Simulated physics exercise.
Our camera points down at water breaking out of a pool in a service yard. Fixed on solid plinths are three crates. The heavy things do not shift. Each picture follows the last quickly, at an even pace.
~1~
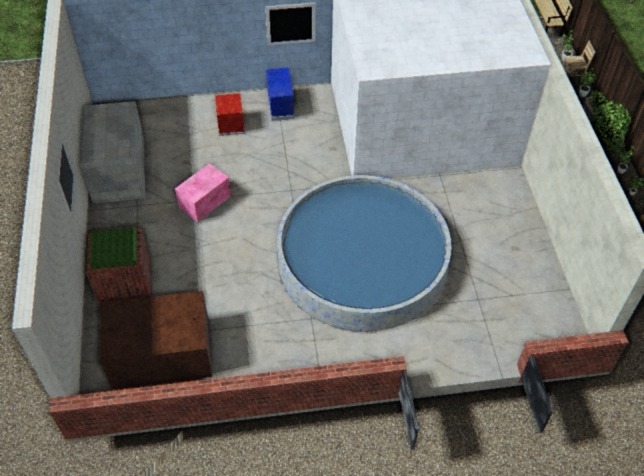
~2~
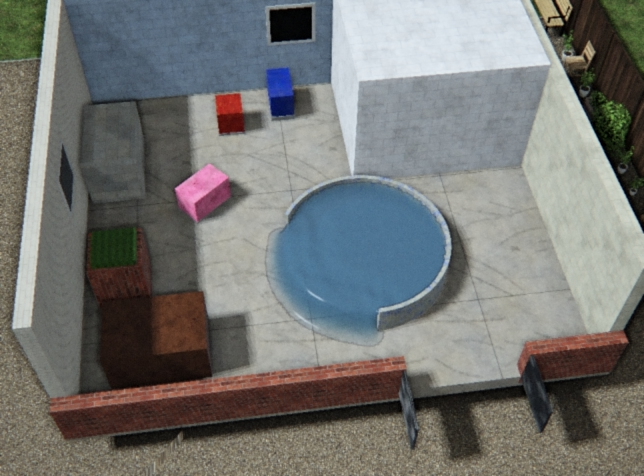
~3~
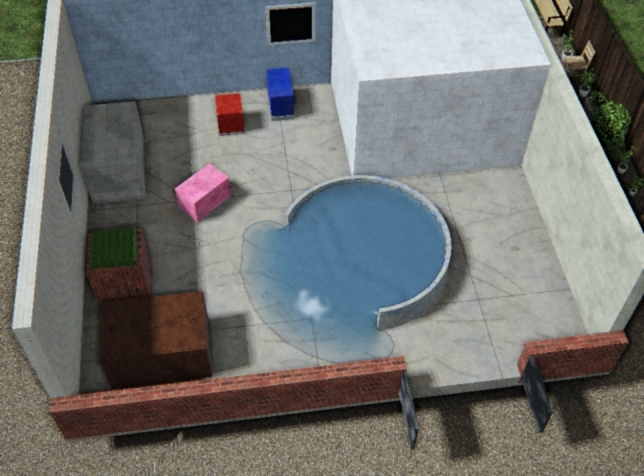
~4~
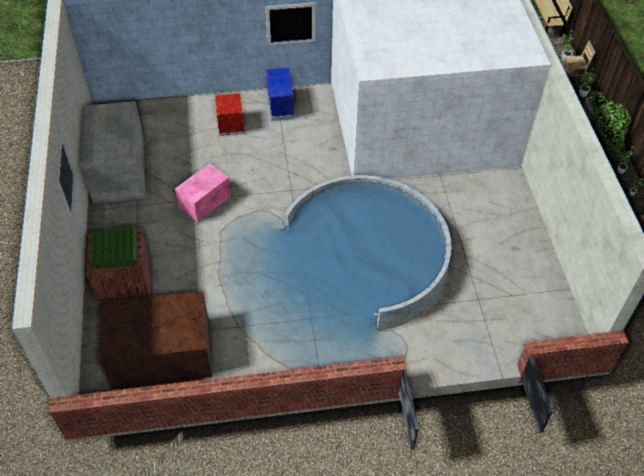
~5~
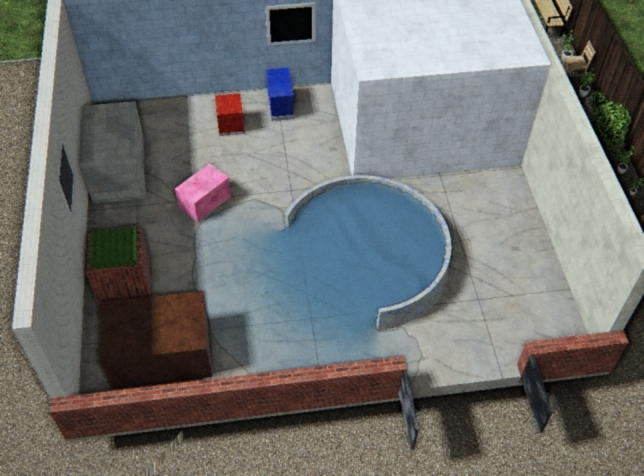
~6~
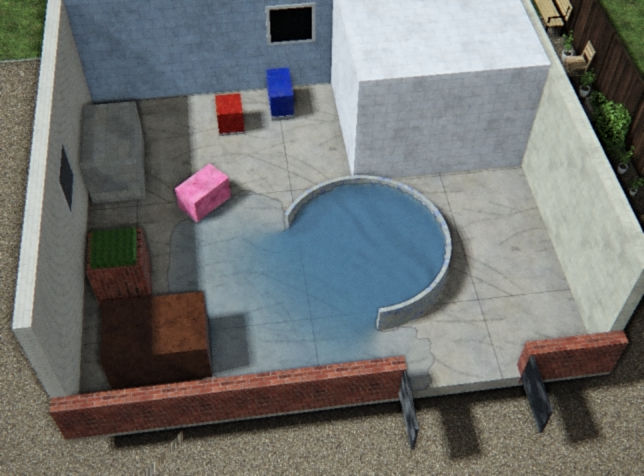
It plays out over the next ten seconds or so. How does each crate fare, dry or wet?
In the end the pink crate will be a wet one; the blue crate will be a wet one; the red crate will be a wet one.
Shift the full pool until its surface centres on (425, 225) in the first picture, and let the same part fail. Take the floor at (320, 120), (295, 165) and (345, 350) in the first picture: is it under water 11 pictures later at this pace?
First unwetted; next unwetted; last drenched.
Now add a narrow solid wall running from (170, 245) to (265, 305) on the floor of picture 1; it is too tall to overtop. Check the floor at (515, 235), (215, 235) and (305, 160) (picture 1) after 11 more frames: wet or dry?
One by one: Spared, soaked, spared.
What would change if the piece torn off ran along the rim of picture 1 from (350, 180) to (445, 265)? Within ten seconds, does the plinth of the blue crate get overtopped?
The blue crate is not reached.
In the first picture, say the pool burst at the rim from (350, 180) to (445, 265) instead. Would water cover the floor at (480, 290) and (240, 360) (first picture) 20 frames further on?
Submerged, waterless.
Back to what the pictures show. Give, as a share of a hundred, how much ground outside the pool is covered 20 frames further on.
Close to 50 percent, by my reckoning.
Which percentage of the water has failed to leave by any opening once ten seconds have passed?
That comes to around 96 in a hundred.
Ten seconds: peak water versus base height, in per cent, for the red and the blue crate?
260 %, then 130 %.
A moment on, water covers 35 % of the floor; the pink crate water round its plinth, the blue crate not reached, the red crate not reached.
Next, water covers 45 % of the floor; the pink crate water round its plinth, the blue crate not reached, the red crate not reached.
Then, water covers 50 % of the floor; the pink crate water round its plinth, the blue crate not reached, the red crate water round its plinth.
Later, water covers 80 % of the floor; the pink crate water round its plinth, the blue crate water round its plinth, the red crate water round its plinth.
In the end, water covers 100 % of the floor; the pink crate was topped, the blue crate was topped, the red crate was topped.
